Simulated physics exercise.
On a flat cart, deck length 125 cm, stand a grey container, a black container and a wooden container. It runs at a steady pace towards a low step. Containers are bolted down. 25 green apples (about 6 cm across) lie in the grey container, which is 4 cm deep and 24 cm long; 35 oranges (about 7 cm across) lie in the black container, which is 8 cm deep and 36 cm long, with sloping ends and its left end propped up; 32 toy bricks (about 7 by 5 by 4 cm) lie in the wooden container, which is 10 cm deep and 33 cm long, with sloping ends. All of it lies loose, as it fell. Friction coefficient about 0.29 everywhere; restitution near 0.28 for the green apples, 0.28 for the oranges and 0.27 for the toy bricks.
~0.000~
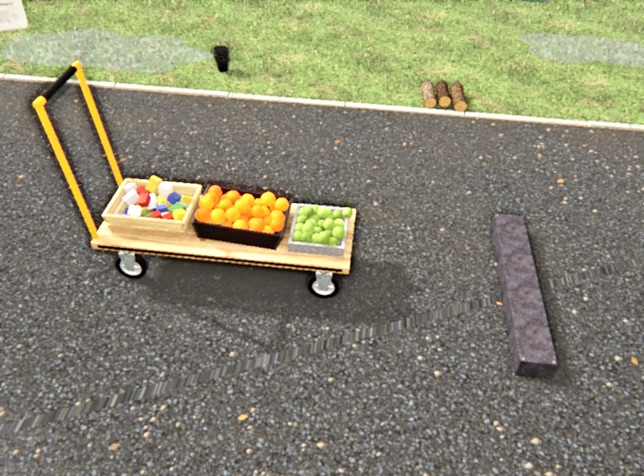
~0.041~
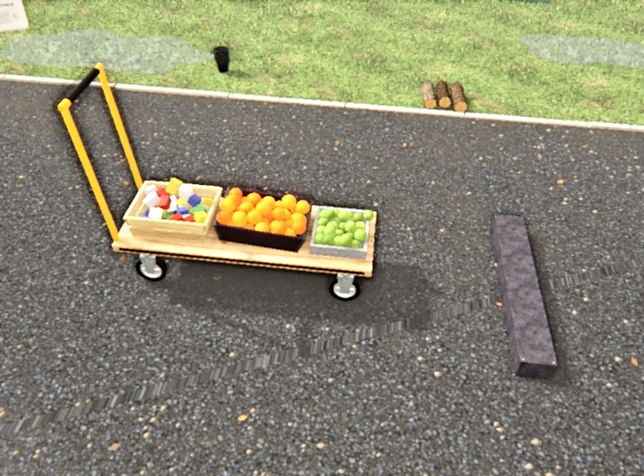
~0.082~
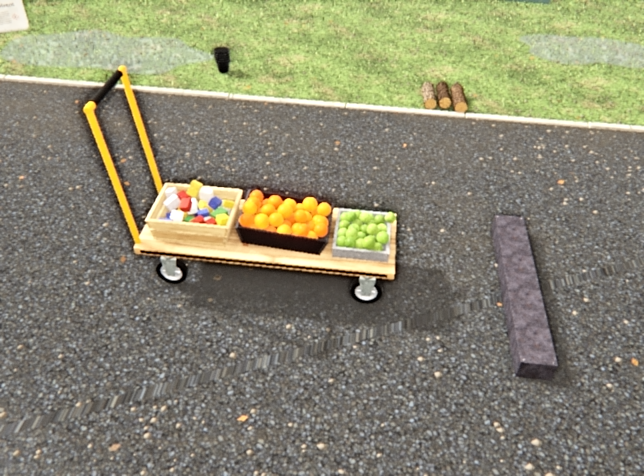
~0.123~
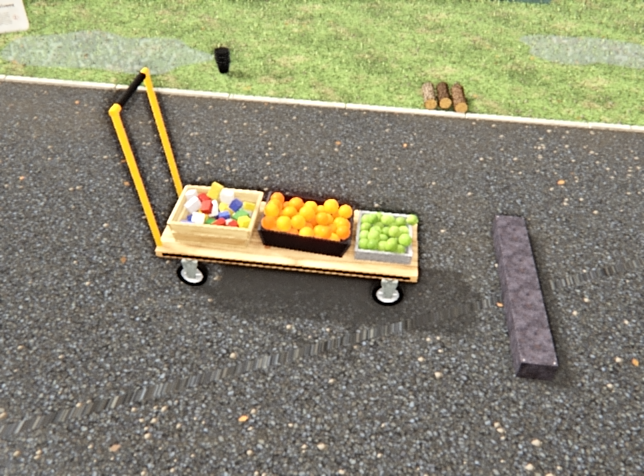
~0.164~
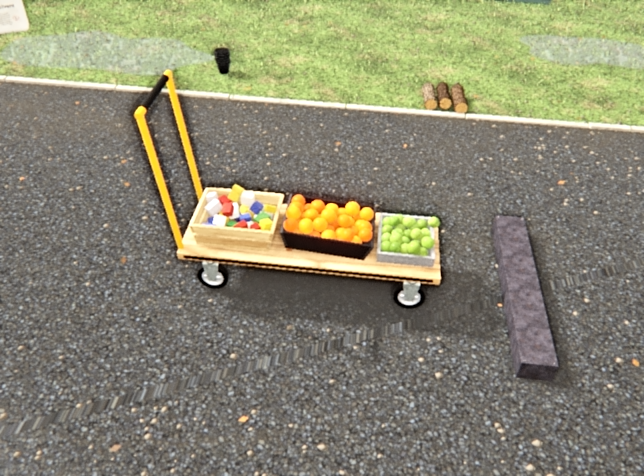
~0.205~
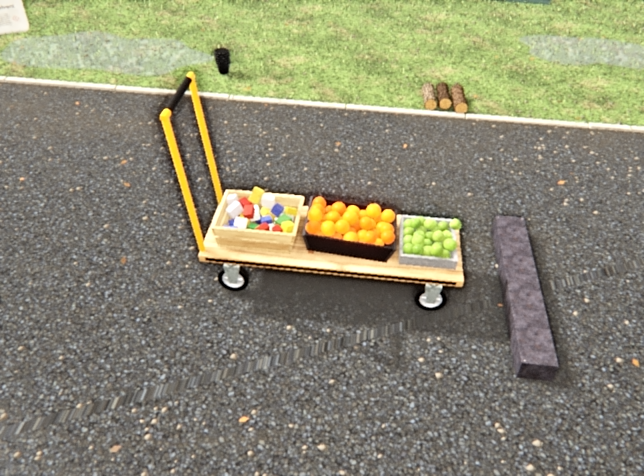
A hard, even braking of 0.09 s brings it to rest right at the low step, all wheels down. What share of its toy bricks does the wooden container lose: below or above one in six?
It sheds under a sixth of them.
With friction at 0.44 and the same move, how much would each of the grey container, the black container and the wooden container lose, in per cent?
In that case grey container 30, black container 30, wooden container 10 per cent.
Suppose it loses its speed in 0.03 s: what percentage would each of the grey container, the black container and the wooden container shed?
Then grey container 40, black container 30, wooden container 10 per cent.
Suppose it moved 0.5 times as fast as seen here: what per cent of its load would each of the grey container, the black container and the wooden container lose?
In that case grey container 30, black container 0, wooden container 0 per cent.
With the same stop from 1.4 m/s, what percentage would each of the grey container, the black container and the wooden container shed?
Then grey container 20, black container 0, wooden container 0 per cent.
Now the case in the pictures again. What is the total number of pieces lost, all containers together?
Some 20 pieces.
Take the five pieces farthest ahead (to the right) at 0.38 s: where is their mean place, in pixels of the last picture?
Near (526, 247).
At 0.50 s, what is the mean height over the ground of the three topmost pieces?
Some 48 cm up.
After 0.28 s, braking starts.
After 0.38 s, grey container 23 in, 2 out, black container 34 in, 1 out and wooden container 32 in, 0 out.
After 0.50 s, grey container 17 in, 8 out, black container 30 in, 5 out and wooden container 31 in, 1 out.
After 0.73 s, grey container 16 in, 9 out, black container 25 in, 10 out and wooden container 30 in, 2 out.
Final count (at 1.23 s), grey container 16 in, 9 out, black container 25 in, 10 out and wooden container 30 in, 2 out. Asked share, 2 of 32, 6 per cent.
